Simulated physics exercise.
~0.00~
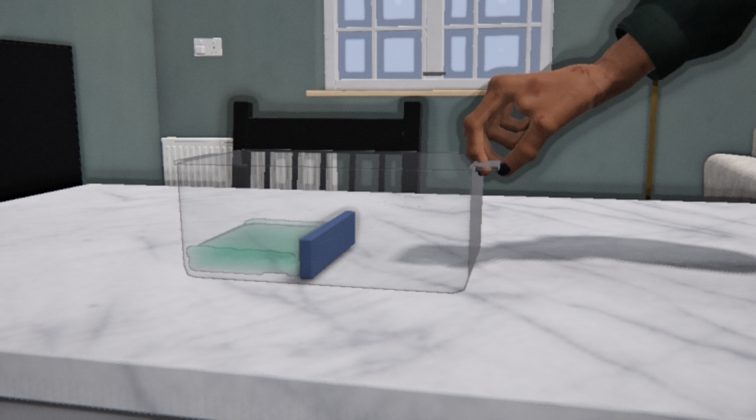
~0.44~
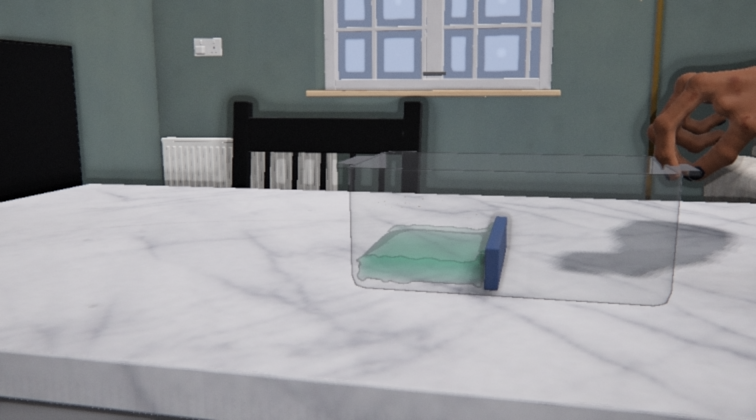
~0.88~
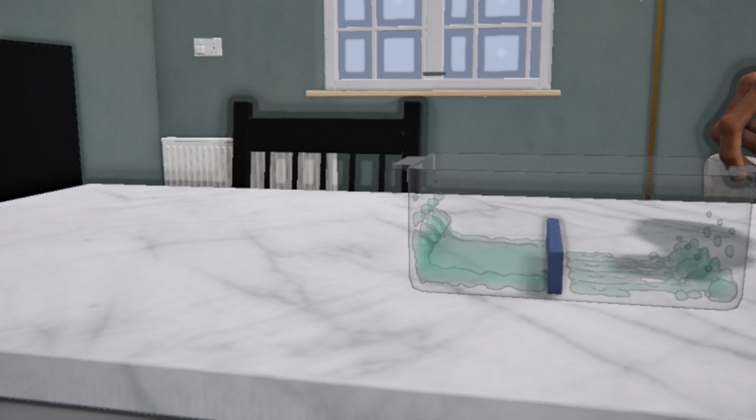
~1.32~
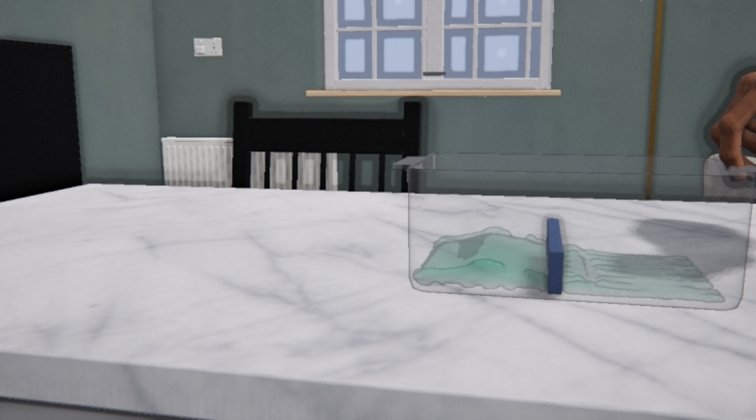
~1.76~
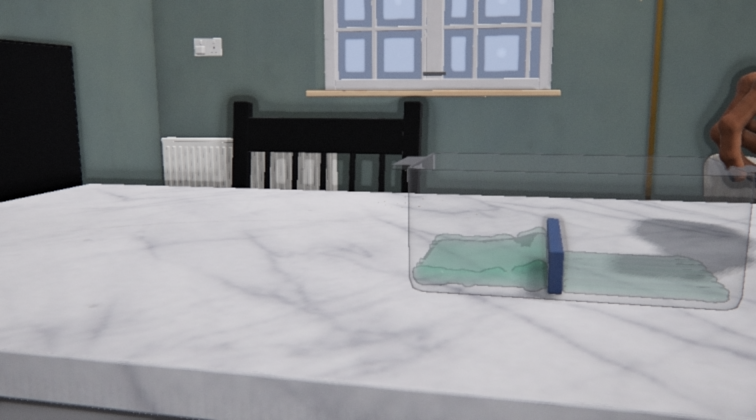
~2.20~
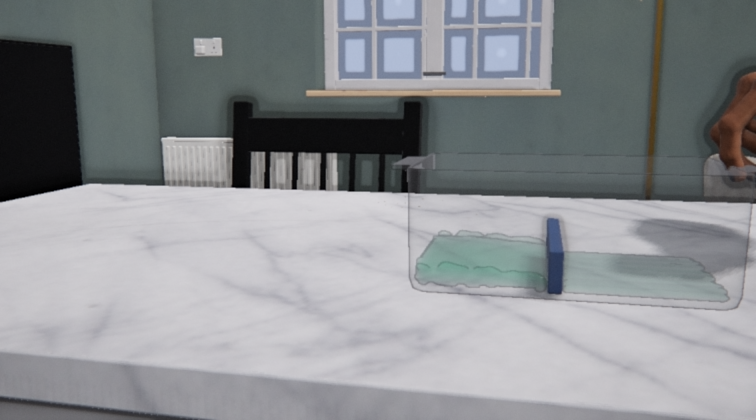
On a marble table, a hand slides a clear tub right, spilling green water past its divider.
